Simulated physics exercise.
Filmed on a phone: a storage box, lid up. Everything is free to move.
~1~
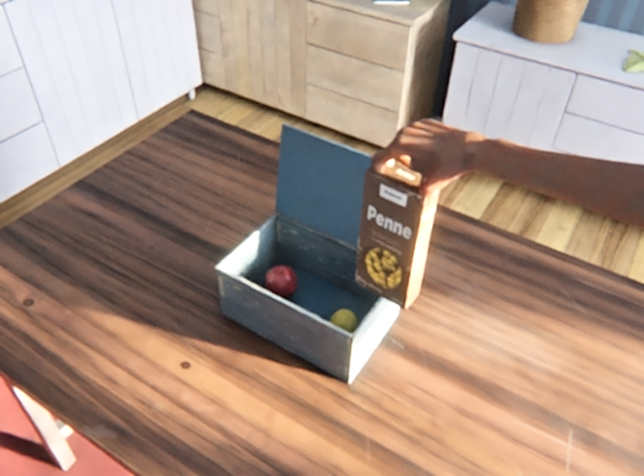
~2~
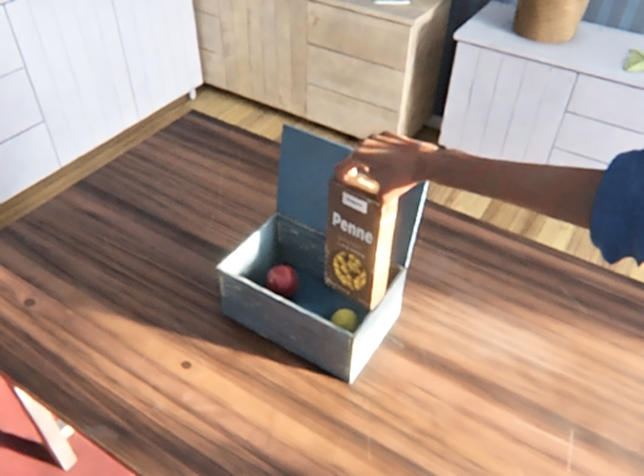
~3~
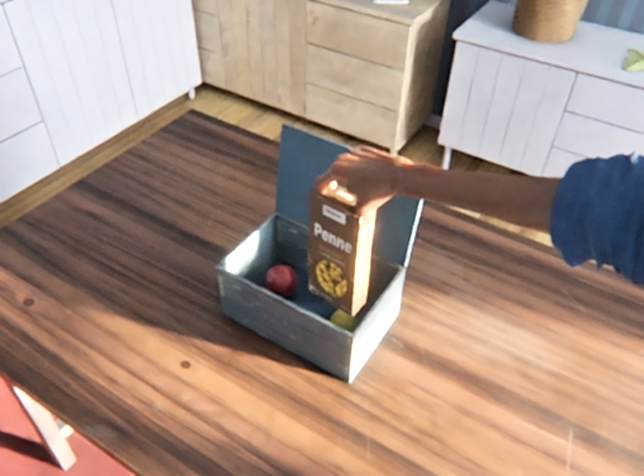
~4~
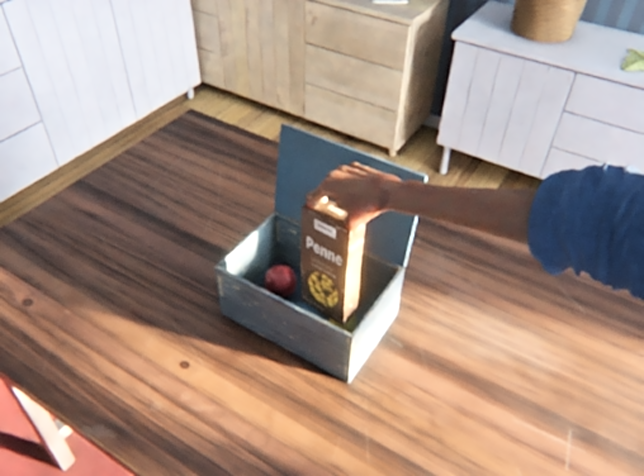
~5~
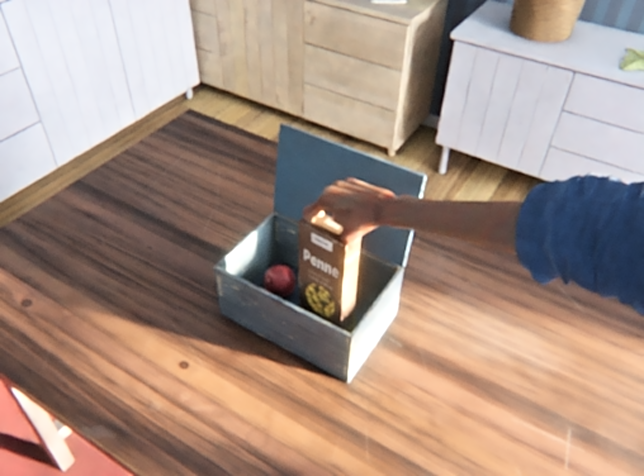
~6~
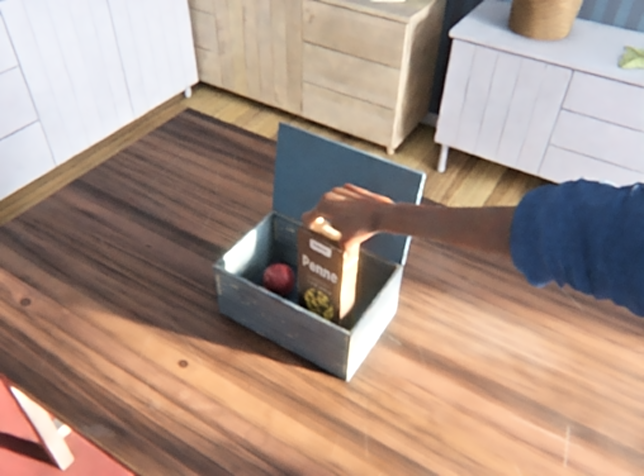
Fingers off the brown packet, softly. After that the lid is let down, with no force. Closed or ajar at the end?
Here the lid will not close.
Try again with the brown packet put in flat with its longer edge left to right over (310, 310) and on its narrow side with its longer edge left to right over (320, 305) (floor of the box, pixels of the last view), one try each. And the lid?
In the first case it sits on the rim; in the second case it closes.
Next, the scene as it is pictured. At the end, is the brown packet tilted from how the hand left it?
It stays as placed.
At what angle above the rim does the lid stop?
Some 35° above the rim.
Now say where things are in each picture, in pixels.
The first frame shows still above its spot; brown packet (394, 238); red apple (281, 282).
The second frame shows still above its spot; brown packet (359, 243); red apple (282, 282).
The third frame shows still above its spot; brown packet (339, 251); red apple (281, 282).
The fourth frame shows still above its spot; brown packet (331, 264); red apple (281, 282).
The fifth frame shows still above its spot; brown packet (327, 275); red apple (280, 282).
The sixth frame shows put in, still held; brown packet (326, 280); red apple (279, 280).
Then, 0.70 s past the last view, brown packet displaced about its own width near (323, 310); yellow lemon displaced a little.
Then, 1.50 s past the last view, lid 66° above the rim; brown packet displaced about its own width near (324, 308); yellow lemon displaced about its own width.
Then, 2.40 s past the last view, lid 35° above the rim; brown packet displaced about its own width near (324, 309); yellow lemon displaced about its own width.
Finally, lid 35° above the rim; moved from the start, brown packet and yellow lemon; red apple still in place. Final places as the last picture's camera would see them, brown packet near (324, 309).
